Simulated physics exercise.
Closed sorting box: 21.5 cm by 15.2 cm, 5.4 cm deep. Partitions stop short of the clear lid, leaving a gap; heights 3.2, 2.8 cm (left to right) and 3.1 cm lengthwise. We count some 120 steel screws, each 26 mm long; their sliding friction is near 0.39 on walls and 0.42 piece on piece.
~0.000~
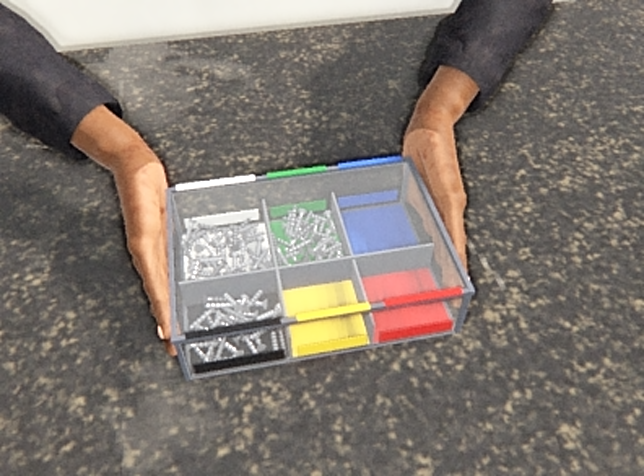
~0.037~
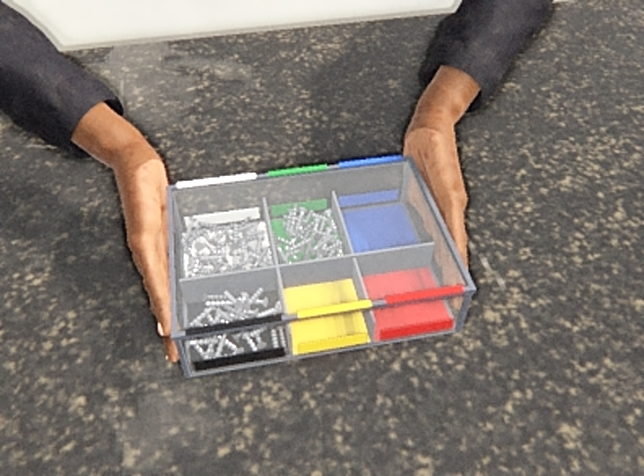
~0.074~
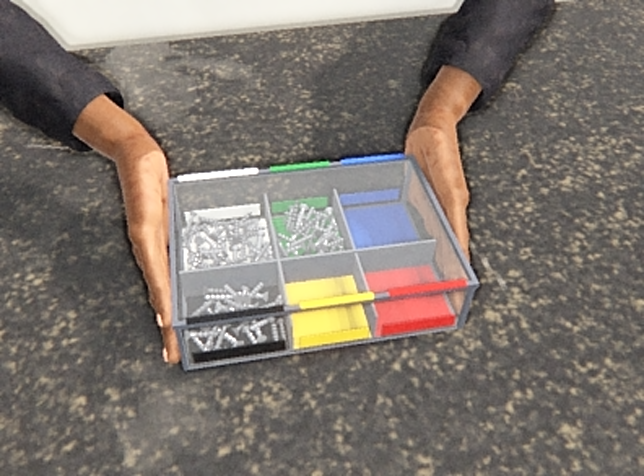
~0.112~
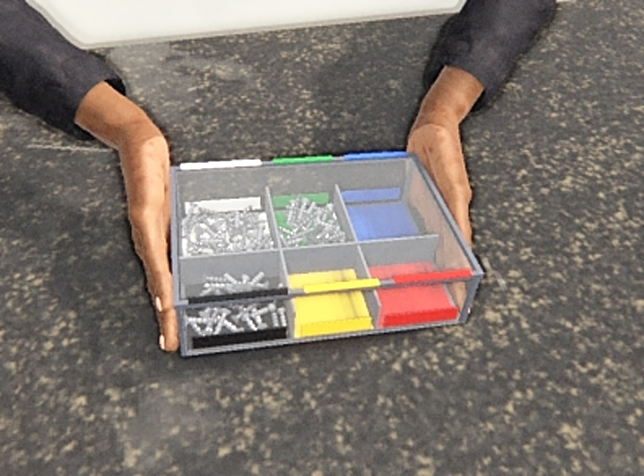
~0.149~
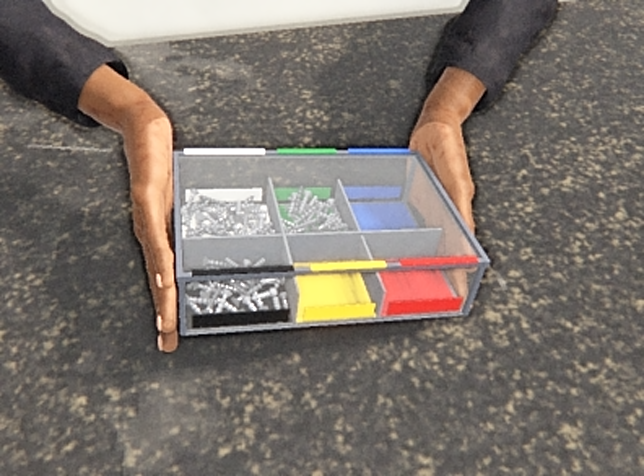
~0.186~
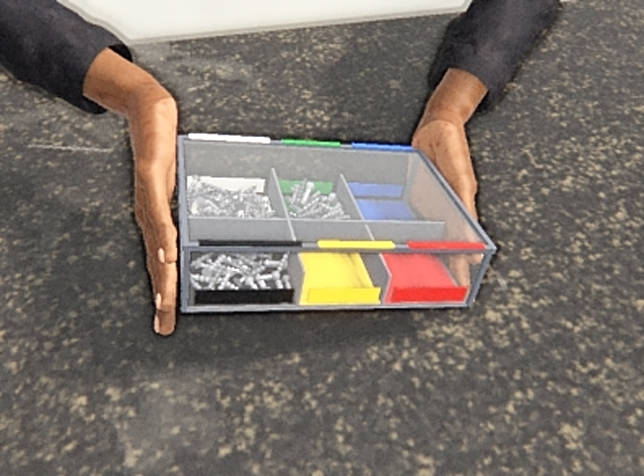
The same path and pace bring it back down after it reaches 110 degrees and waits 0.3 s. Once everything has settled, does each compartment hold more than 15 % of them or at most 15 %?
In order: Red: Does not qualify. Blue: Qualifies. Green: Qualifies. Yellow: Does not qualify. White: Qualifies. Black: Does not qualify.
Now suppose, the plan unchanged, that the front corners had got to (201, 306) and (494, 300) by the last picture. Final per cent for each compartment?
Red 75, blue 0, green 0, yellow 15, white 0, black 10.
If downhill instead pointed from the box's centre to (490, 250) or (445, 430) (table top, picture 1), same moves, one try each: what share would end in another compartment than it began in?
First try: Around 100 percent; second try: Around 75 percent.
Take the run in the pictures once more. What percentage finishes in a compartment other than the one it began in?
I'd put it at about 50 per cent.
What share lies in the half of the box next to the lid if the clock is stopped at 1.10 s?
Estimate: Near 80 per cent.
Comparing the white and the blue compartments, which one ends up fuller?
Fuller: Blue.
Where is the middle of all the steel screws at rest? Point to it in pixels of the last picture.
At about (324, 226).
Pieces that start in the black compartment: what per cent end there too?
That compartment keeps close to 0 per cent of its own pieces.
After 1.10 s, tilt 110 degrees; blue 20 %, green 40 %, white 35 %, black 5 %.
After 1.72 s, tilt 58 degrees; blue 40 %, green 25 %, white 35 %.
After 2.38 s, tilt 0 degrees; blue 40 %, green 25 %, white 35 %.
At rest (2.9 s), red 0 %, blue 40 %, green 25 %, yellow 0 %, white 35 %, black 0 %.
